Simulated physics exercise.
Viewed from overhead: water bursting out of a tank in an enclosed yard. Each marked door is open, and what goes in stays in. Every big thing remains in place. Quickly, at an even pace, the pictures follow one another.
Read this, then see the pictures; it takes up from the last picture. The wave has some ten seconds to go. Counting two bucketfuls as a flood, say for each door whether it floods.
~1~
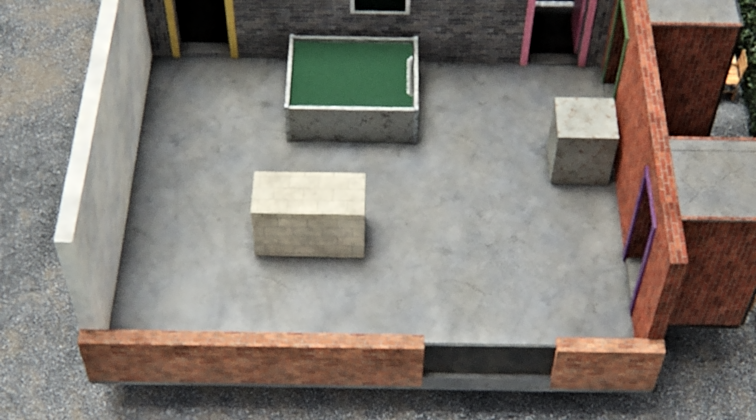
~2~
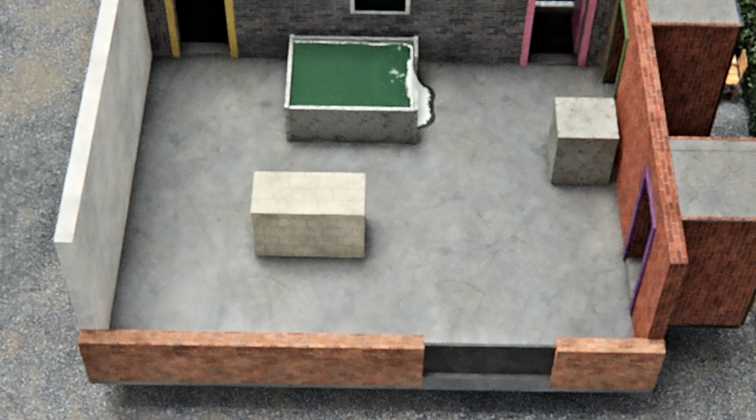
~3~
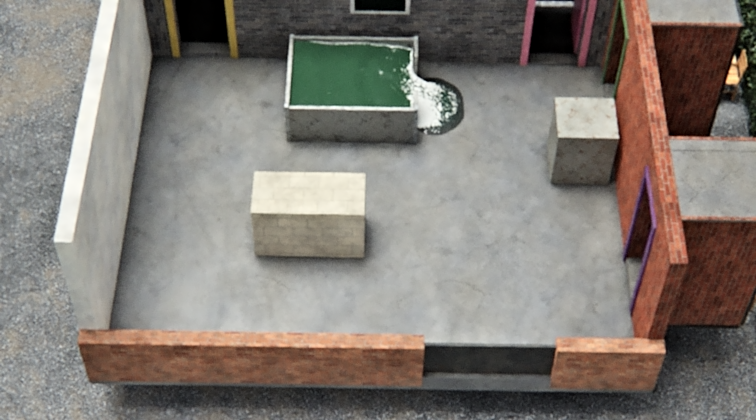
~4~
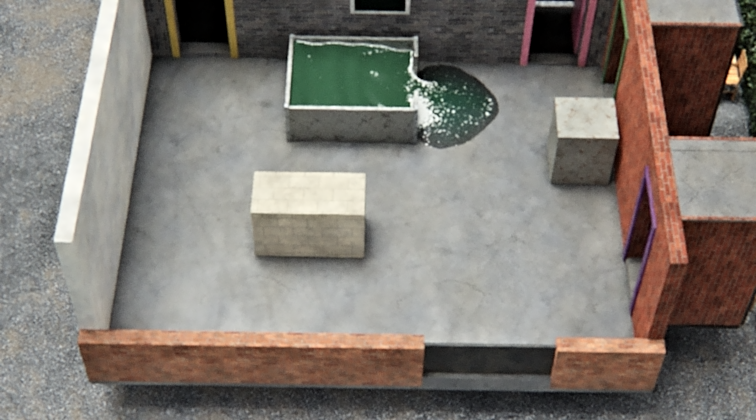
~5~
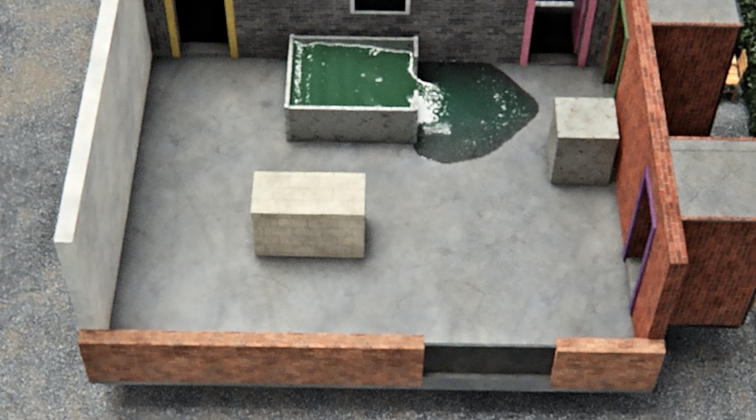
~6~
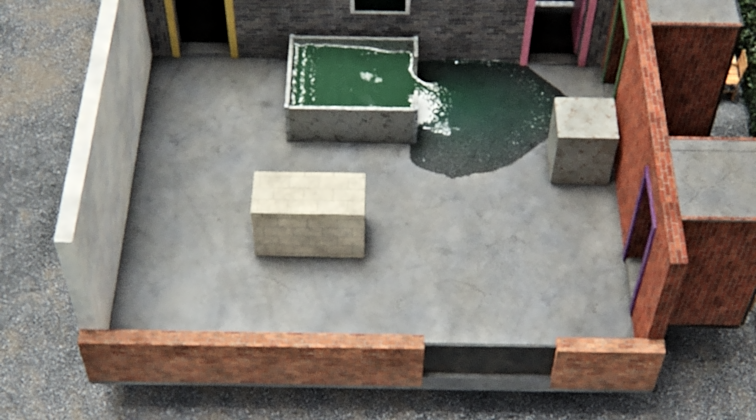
Door by door: Yellow door - not flooded; purple door - not flooded; pink door - flooded; green door - flooded.
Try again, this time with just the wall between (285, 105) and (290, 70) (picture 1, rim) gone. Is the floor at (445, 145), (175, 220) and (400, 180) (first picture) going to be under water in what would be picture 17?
Unwetted, submerged, unwetted.
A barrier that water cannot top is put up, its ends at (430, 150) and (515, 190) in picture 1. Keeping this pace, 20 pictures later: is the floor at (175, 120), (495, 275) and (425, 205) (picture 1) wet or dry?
Results in order: Bone-dry / swamped / bone-dry.
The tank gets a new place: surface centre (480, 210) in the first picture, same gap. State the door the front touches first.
The door marked purple, that's the one.
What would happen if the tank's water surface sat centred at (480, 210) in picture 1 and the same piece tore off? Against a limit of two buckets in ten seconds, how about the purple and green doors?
Observed: Purple goes beyond it; green comes in lower.
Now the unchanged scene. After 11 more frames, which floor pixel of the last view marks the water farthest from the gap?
By then the tip should be at about (619, 287).
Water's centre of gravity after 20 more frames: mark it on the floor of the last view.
Roughly (440, 131).
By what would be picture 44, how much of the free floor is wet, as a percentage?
I reckon 40 per cent or so.
A moment on, water covers 20 % of the floor; the yellow door not reached, the purple door not reached, the pink door under two buckets in, the green door over two buckets in.
Next, water covers 25 % of the floor; the yellow door not reached, the purple door wet at the sill, nothing in, the pink door under two buckets in, the green door far over two buckets in.
Then, water covers 35 % of the floor; the yellow door not reached, the purple door wet at the sill, nothing in, the pink door over two buckets in, the green door far over two buckets in.
Later, water covers 40 % of the floor; the yellow door not reached, the purple door wet at the sill, nothing in, the pink door far over two buckets in, the green door far over two buckets in.
In the end, water covers 55 % of the floor; the yellow door not reached, the purple door wet at the sill, nothing in, the pink door far over two buckets in, the green door far over two buckets in.
